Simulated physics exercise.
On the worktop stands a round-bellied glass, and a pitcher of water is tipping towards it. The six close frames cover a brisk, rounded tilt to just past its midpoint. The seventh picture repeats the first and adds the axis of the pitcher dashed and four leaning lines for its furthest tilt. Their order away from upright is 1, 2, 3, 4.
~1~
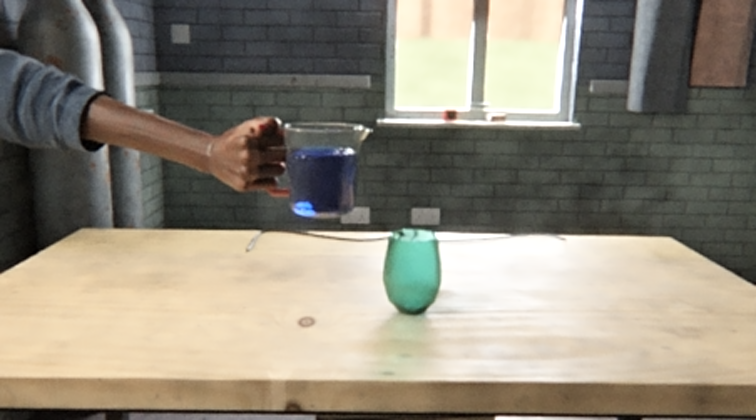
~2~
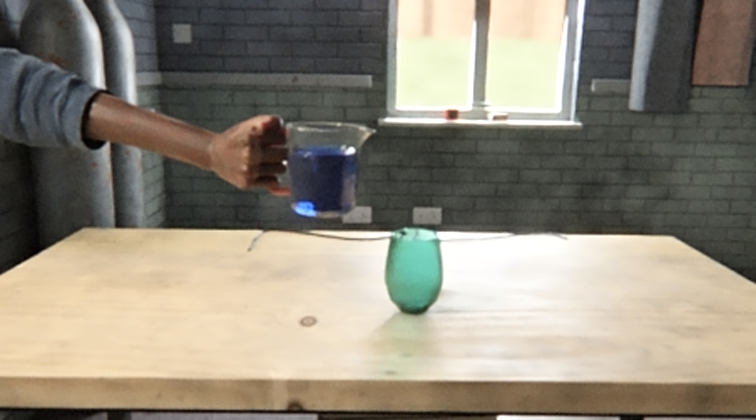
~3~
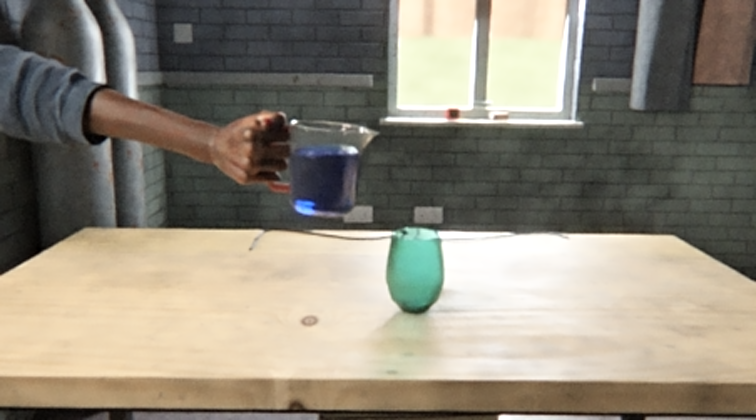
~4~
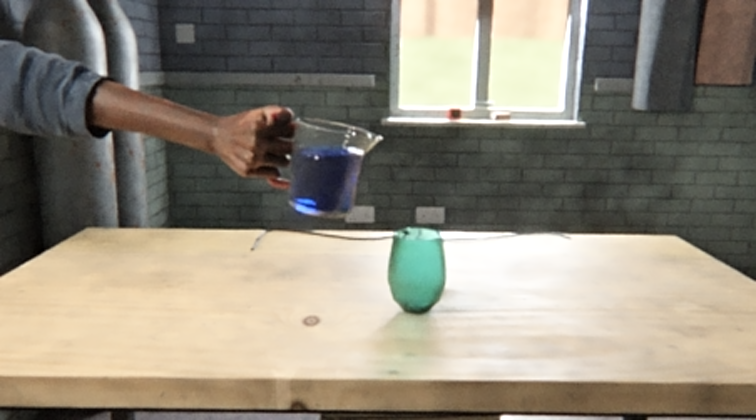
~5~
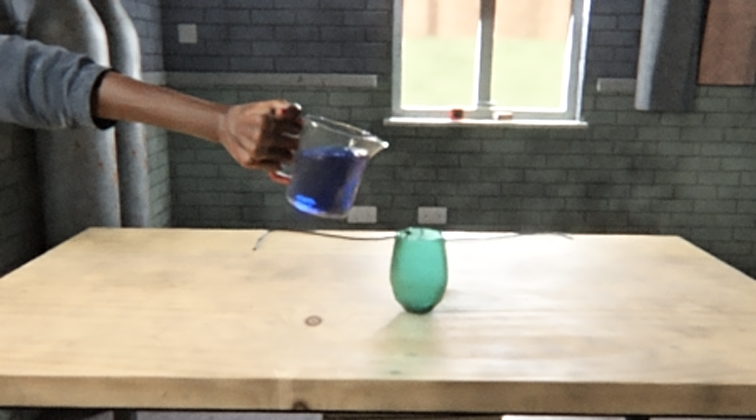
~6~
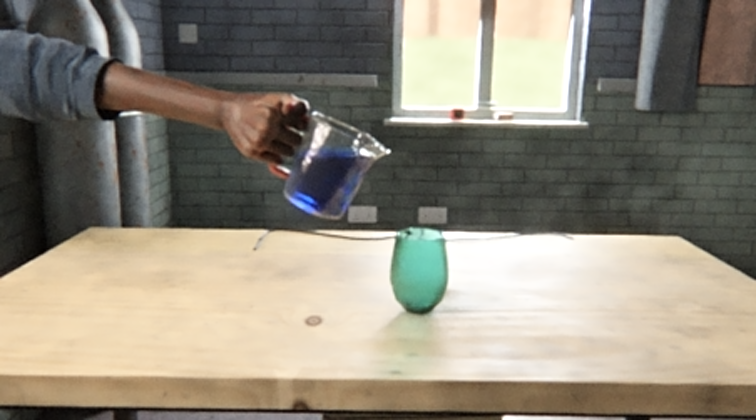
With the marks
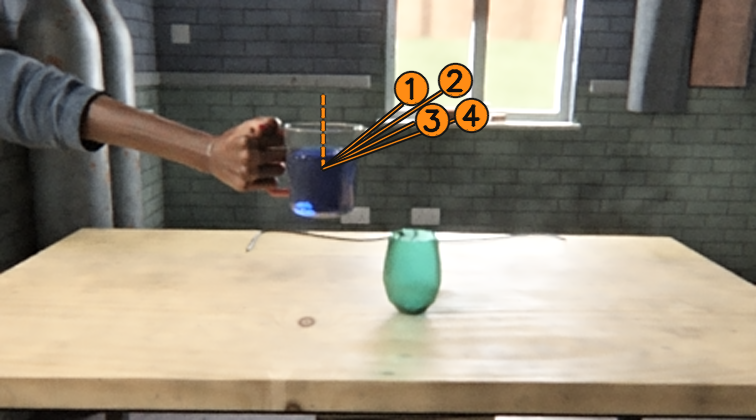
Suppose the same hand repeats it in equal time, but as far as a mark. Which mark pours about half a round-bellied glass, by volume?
Go for 3.
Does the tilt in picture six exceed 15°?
Yes, it does.
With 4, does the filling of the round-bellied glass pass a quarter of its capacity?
Yes.
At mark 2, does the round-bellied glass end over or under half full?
Under half.
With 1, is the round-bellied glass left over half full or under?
Under.
In orange, 1 at (402, 104); 2 at (441, 91); 3 at (414, 123); 4 at (454, 119).
If 1 is chosen, the round-bellied glass ends with about 22 % of what it can hold.
If 2 is chosen, the round-bellied glass ends with about 34 % of what it can hold.
If 3 is chosen, the round-bellied glass ends with about 48 % of what it can hold.
If 4 is chosen, the round-bellied glass ends with about 62 % of what it can hold.
